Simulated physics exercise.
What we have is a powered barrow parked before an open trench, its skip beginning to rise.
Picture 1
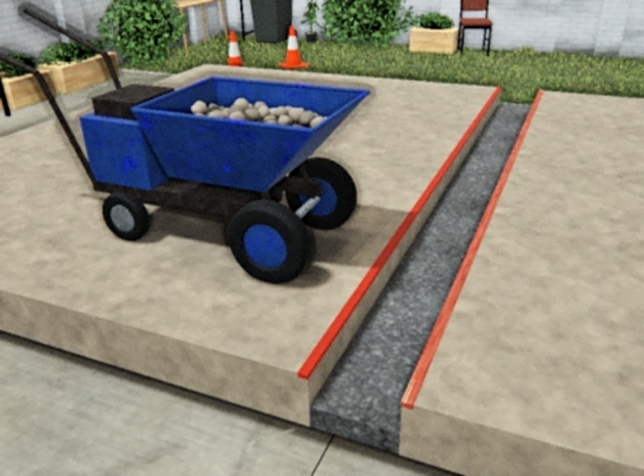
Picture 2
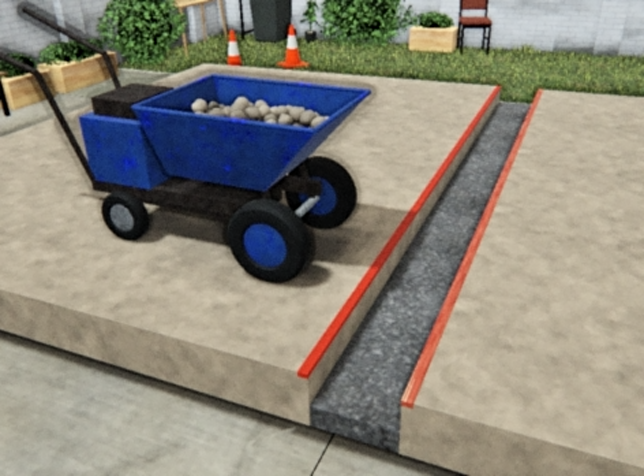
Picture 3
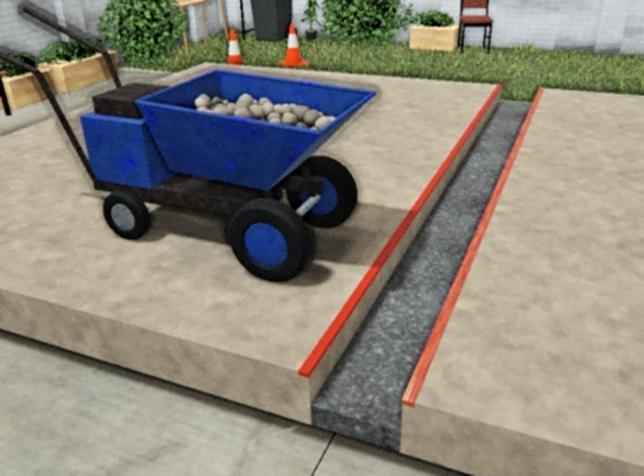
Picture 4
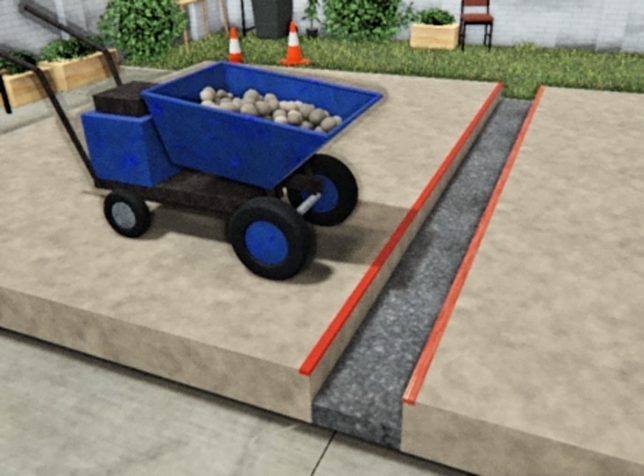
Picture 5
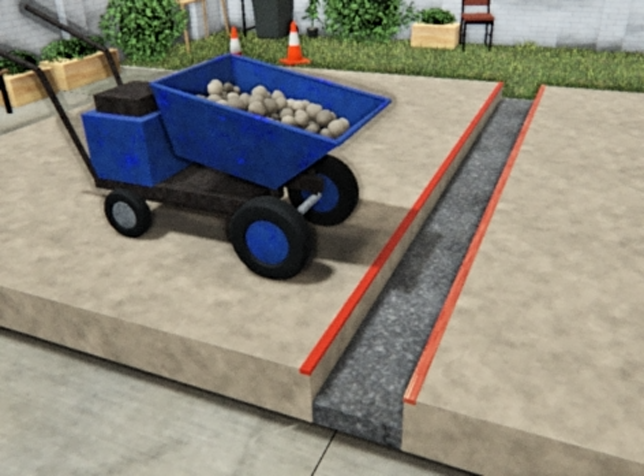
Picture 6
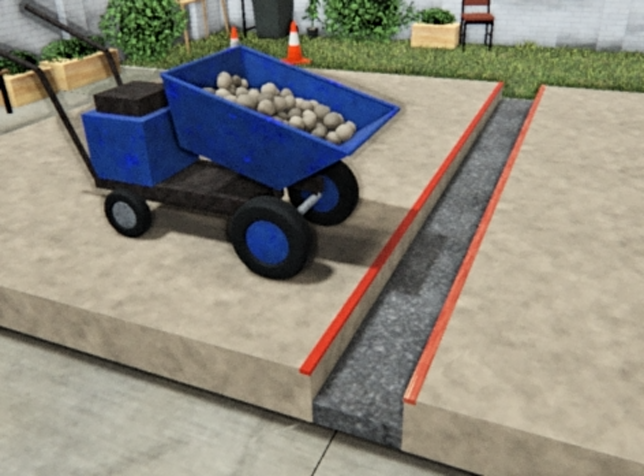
Beside a garden trench edged in red, a blue powered barrow stands still, its skip of pebbles slowly tilting toward the right.
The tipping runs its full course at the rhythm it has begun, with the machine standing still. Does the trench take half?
The trench ends with the larger part of it.
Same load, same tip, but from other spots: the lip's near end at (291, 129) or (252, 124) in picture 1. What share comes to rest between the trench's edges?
First some 90, then 80 per cent.
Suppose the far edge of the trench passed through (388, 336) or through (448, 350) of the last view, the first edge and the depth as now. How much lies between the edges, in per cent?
First some 0, then 80 per cent.
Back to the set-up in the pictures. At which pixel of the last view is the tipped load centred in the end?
Near (442, 285).
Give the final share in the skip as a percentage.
Roughly 5 in a hundred.
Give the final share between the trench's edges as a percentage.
Some 65 per cent.
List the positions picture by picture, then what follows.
The first frame shows lip of the skip (313, 131), level; top of the load (228, 116), river pebbles; first edge of the trench (334, 327); far edge (430, 351), the trench over half as wide as the skip, and shallow for its width.
The second frame shows lip of the skip (314, 132), level; top of the load (228, 114).
The third frame shows lip of the skip (320, 134), tipped barely; top of the load (232, 111).
The fourth frame shows lip of the skip (328, 137), tipped a little; top of the load (237, 106).
The fifth frame shows lip of the skip (338, 144), tipped a little; top of the load (229, 112).
The sixth frame shows lip of the skip (349, 154), tipped clearly; top of the load (237, 107); first edge of the trench (336, 324); far edge (432, 347).
Just after the last frame, skip tipped steeply; every one in the skip.
A moment on, skip tipped steeply; the larger part in the skip; about a tenth in or heaped over the trench; just a few beyond it; just a few falling.
Further on, skip tipped right over; about a tenth in the skip; roughly half in or heaped over the trench; roughly a third beyond it.
When it is over, skip tipped right over; about a tenth in the skip; roughly two thirds in or heaped over the trench; roughly a third beyond it.
